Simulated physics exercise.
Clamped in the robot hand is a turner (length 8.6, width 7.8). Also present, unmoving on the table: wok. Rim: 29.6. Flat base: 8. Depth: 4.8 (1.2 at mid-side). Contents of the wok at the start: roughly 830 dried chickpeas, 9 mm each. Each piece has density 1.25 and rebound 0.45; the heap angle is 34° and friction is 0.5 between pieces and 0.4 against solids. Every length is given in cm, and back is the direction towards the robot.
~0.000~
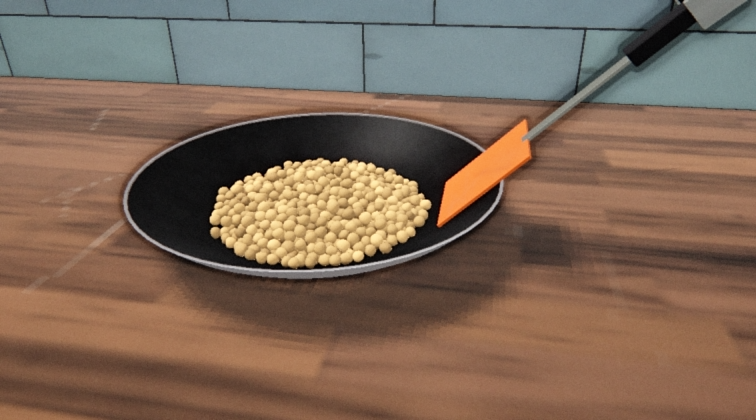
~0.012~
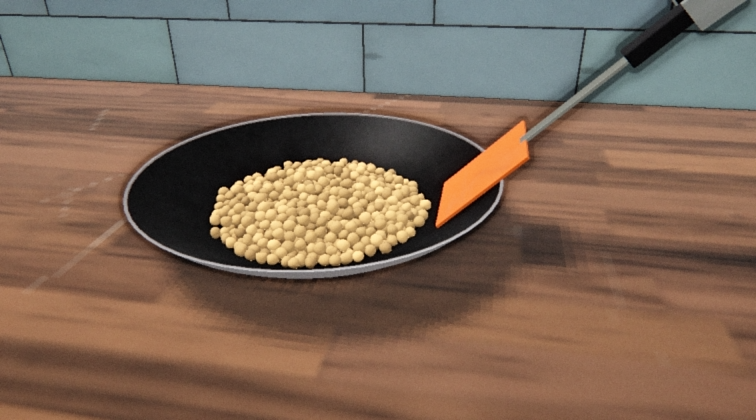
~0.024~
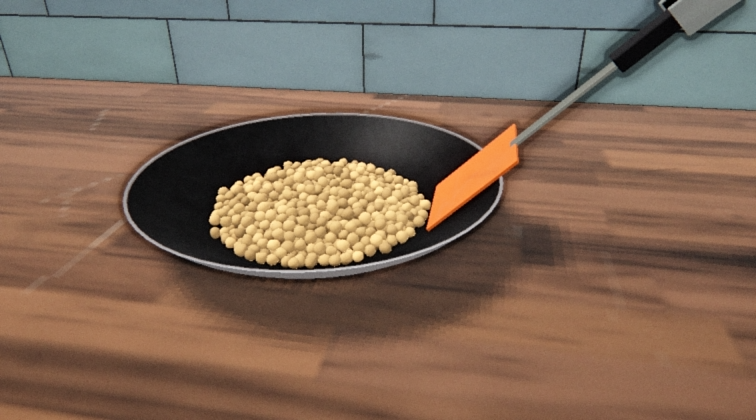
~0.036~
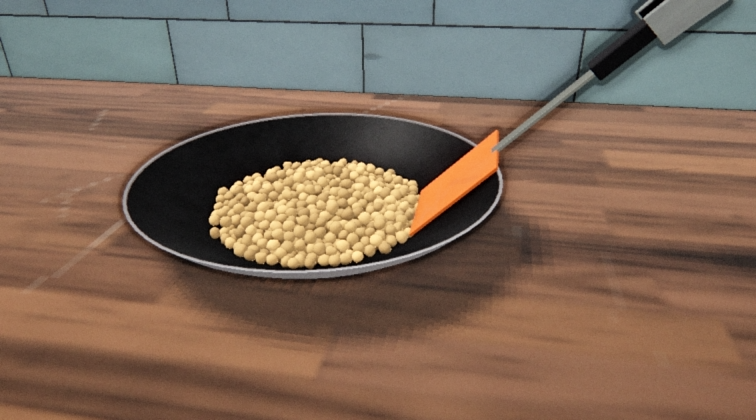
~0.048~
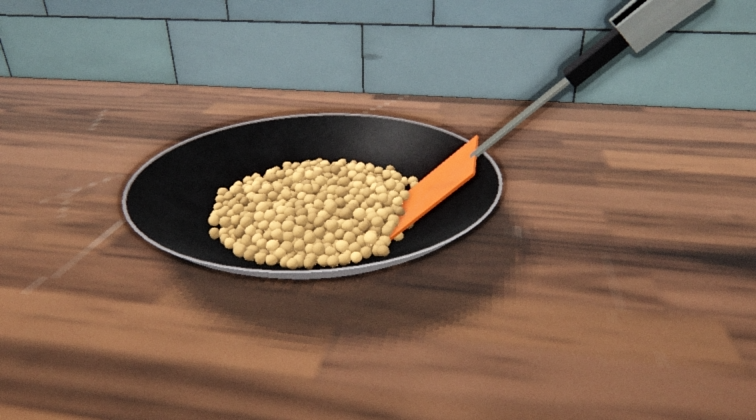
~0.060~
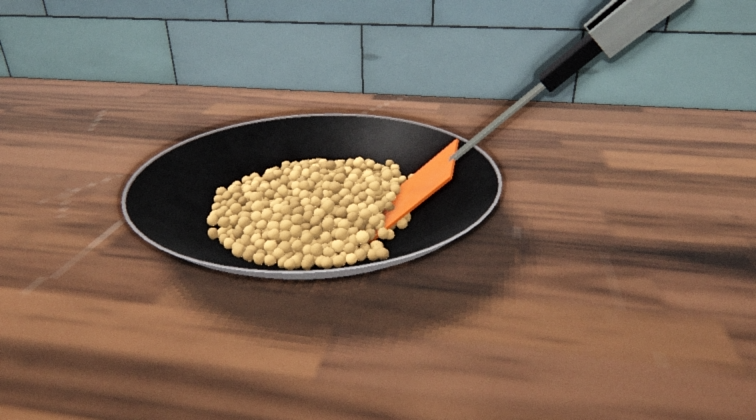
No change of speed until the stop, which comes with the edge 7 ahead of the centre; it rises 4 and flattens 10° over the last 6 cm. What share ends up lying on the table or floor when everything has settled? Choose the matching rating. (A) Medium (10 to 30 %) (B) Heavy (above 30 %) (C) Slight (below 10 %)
Option A: Medium (10 to 30 %).
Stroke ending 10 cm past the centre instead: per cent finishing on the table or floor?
35 %, roughly.
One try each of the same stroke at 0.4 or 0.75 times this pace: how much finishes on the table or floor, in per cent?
Roughly 0 percent for the first try, 15 percent for the second.
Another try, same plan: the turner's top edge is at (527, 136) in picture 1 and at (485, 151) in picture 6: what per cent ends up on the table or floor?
Roughly 5 %.
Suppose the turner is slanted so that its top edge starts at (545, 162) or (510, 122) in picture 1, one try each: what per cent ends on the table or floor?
Roughly 25% and 25%.
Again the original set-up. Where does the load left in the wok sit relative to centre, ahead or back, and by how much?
Some 4.5 cm ahead of the centre.
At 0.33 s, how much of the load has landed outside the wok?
It works out to about 10 in a hundred.
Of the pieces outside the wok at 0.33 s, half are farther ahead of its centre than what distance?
I reckon roughly 28 centimetres.
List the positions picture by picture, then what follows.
In the first picture, turner top edge at (528, 137), sloping 45°; upper third of the load around (319, 197), from x 215 to 425, top at y 160; 833 in the wok.
In the second picture, turner top edge at (526, 138), sloping 45°; upper third of the load around (319, 197), from x 215 to 425, top at y 160.
In the third picture, turner top edge at (516, 142), sloping 45°; upper third of the load around (319, 197), from x 215 to 425, top at y 165.
In the fourth picture, turner top edge at (498, 148), sloping 45°; upper third of the load around (320, 196), from x 215 to 420, top at y 165.
In the fifth picture, turner top edge at (476, 154), sloping 45°; upper third of the load around (322, 196), from x 215 to 415, top at y 165.
In the sixth picture, turner top edge at (455, 157), sloping 45°; upper third of the load around (325, 192), from x 215 to 415, top at y 160; 833 in the wok.
After 0.09 s, sloping 45°, highest piece 7 above the table; 833 in the wok.
After 0.12 s, sloping 42°, highest piece 8 above the table; 833 in the wok.
After 0.33 s, sloping 35°, highest piece 12 above the table; 655 in the wok, 79 on the table or floor, 99 on the blade or in flight.
After 1.38 s, sloping 35°, highest piece 5 above the table; 655 in the wok, 178 on the table or floor.
At rest, 655 in the wok, 178 on the table or floor. That is 21 % on the table or floor.
